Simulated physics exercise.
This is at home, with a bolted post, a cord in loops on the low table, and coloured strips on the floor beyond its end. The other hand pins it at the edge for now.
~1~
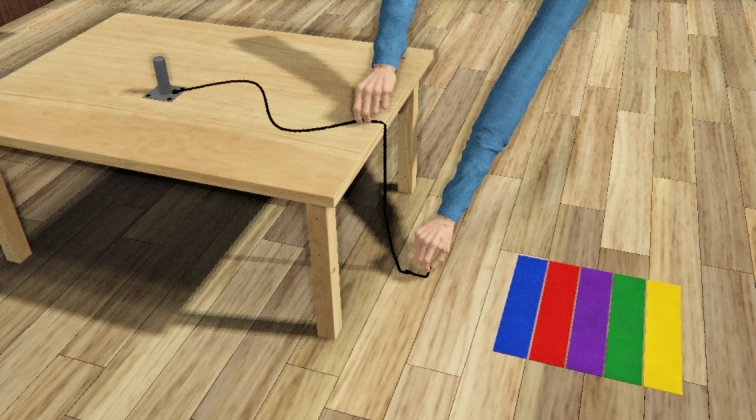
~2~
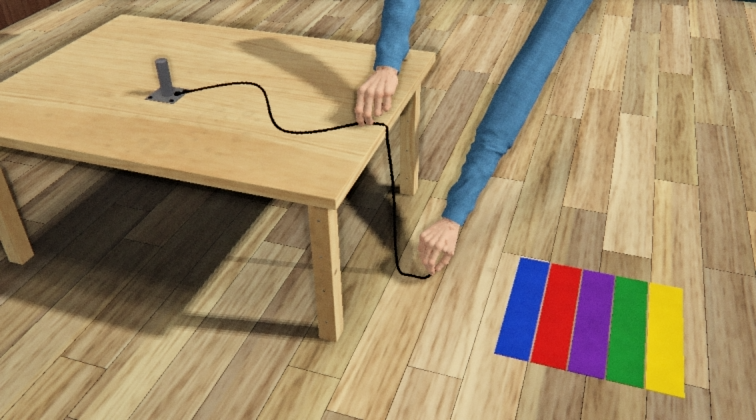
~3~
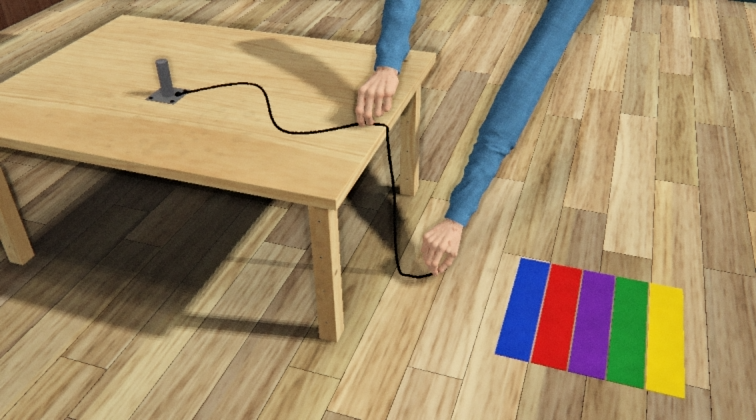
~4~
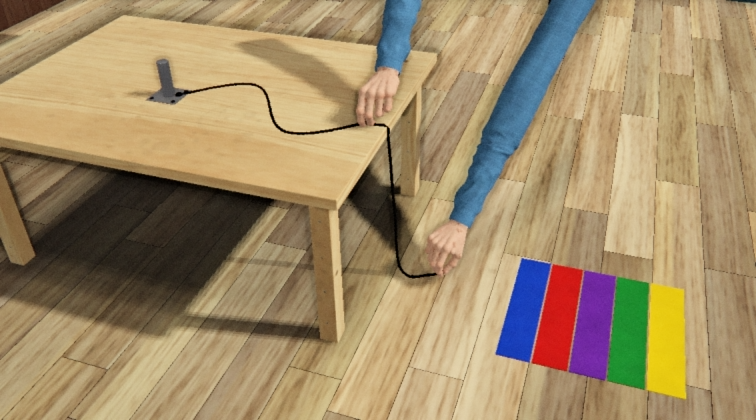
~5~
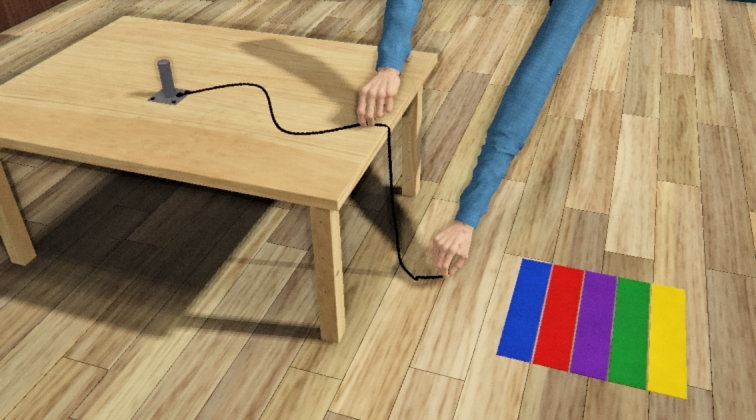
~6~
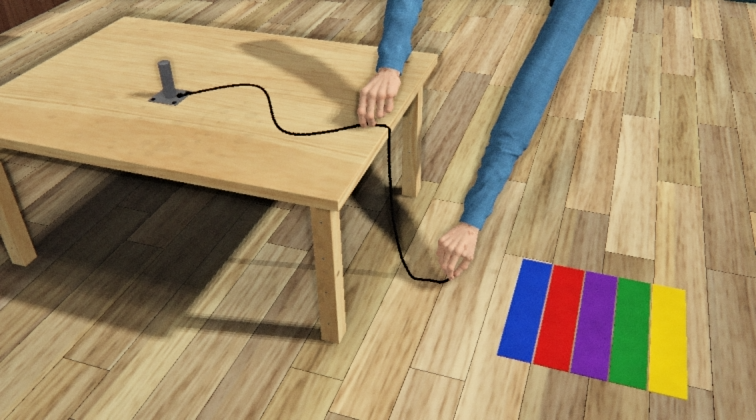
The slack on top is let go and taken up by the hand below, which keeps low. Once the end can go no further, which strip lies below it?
The green strip lies below it.
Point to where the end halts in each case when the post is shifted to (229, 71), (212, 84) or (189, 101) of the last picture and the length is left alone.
You'd get roughly (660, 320), (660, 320) and (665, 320), one for each try.
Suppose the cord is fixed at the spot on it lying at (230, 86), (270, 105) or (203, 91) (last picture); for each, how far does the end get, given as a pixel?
In order: (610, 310), then (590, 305), then (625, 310).
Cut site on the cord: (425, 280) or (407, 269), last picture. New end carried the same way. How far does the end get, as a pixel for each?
Taking the tries in order, the answers are (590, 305) and (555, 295).
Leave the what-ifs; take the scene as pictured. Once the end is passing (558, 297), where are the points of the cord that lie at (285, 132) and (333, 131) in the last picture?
(354, 120) and (389, 142).
A little later, end near (558, 297); over red.
Next, end near (607, 307); over purple.
When it is tight, end near (635, 313); over green. Over green.
